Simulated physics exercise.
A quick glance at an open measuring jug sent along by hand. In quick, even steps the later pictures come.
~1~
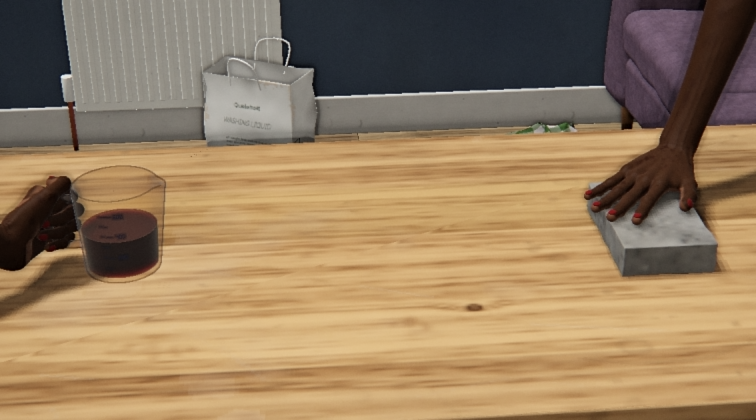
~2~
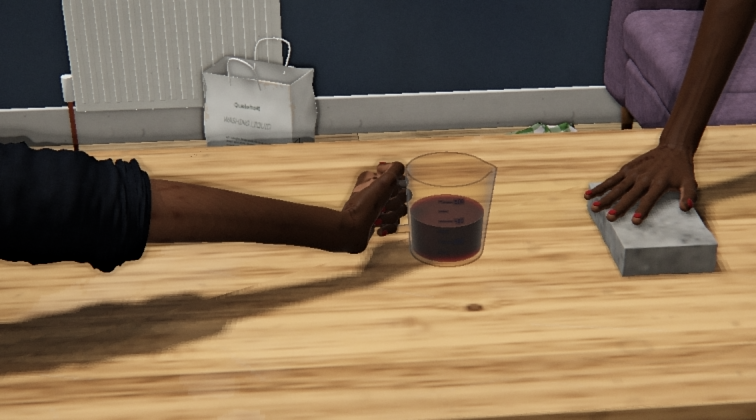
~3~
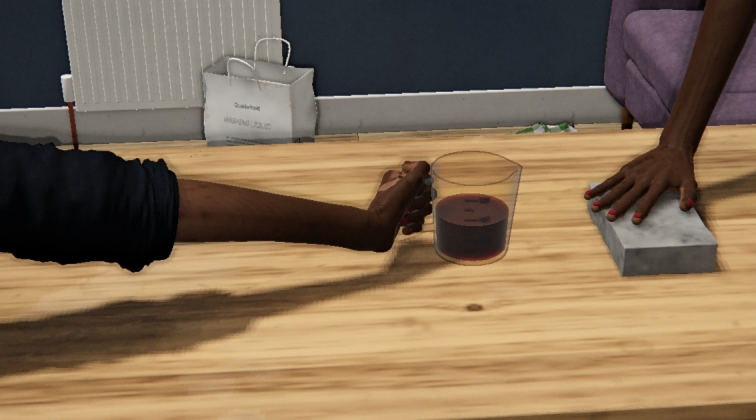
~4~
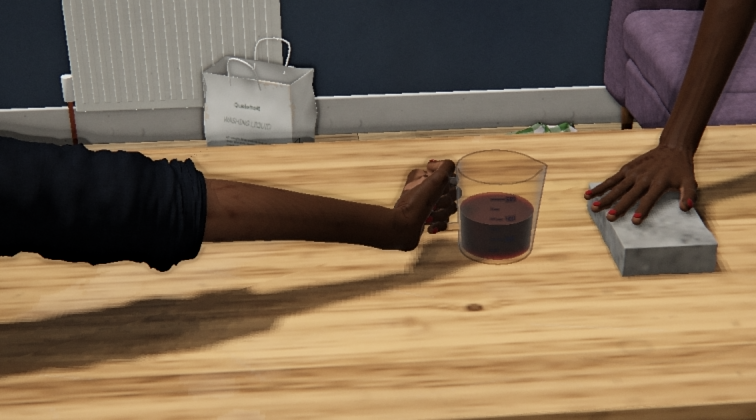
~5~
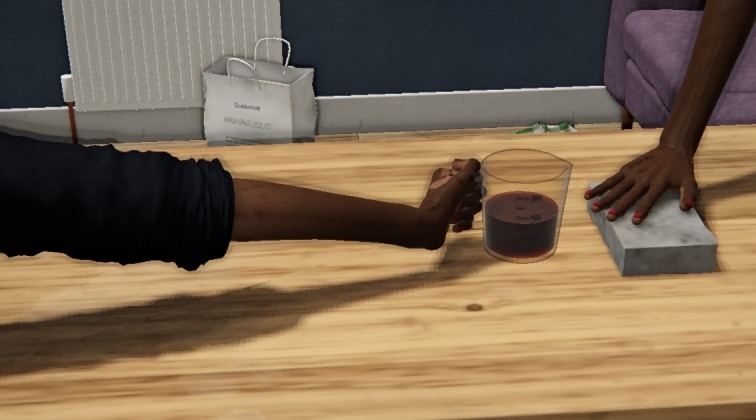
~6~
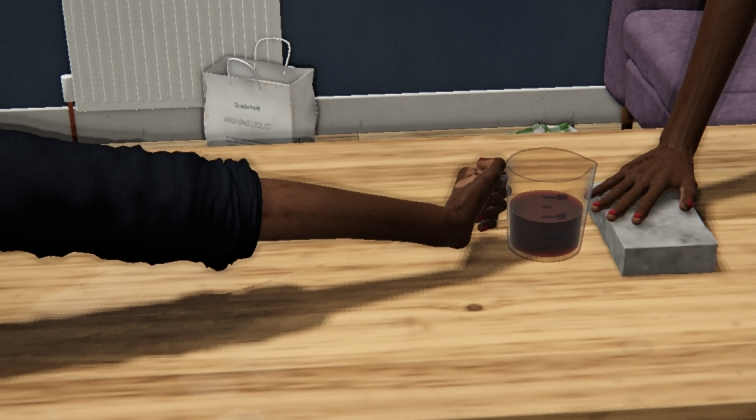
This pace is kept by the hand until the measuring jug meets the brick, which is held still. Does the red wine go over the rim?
Clean outside.
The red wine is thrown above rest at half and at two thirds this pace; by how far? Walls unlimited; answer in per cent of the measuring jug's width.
In turn 15 and 25 per cent.
Next, the measuring jug meets the brick.
After that, the red wine surges up the wall; the wave climbs under half way to the rim.
Finally, the measuring jug stands at the brick; its rim is dry.
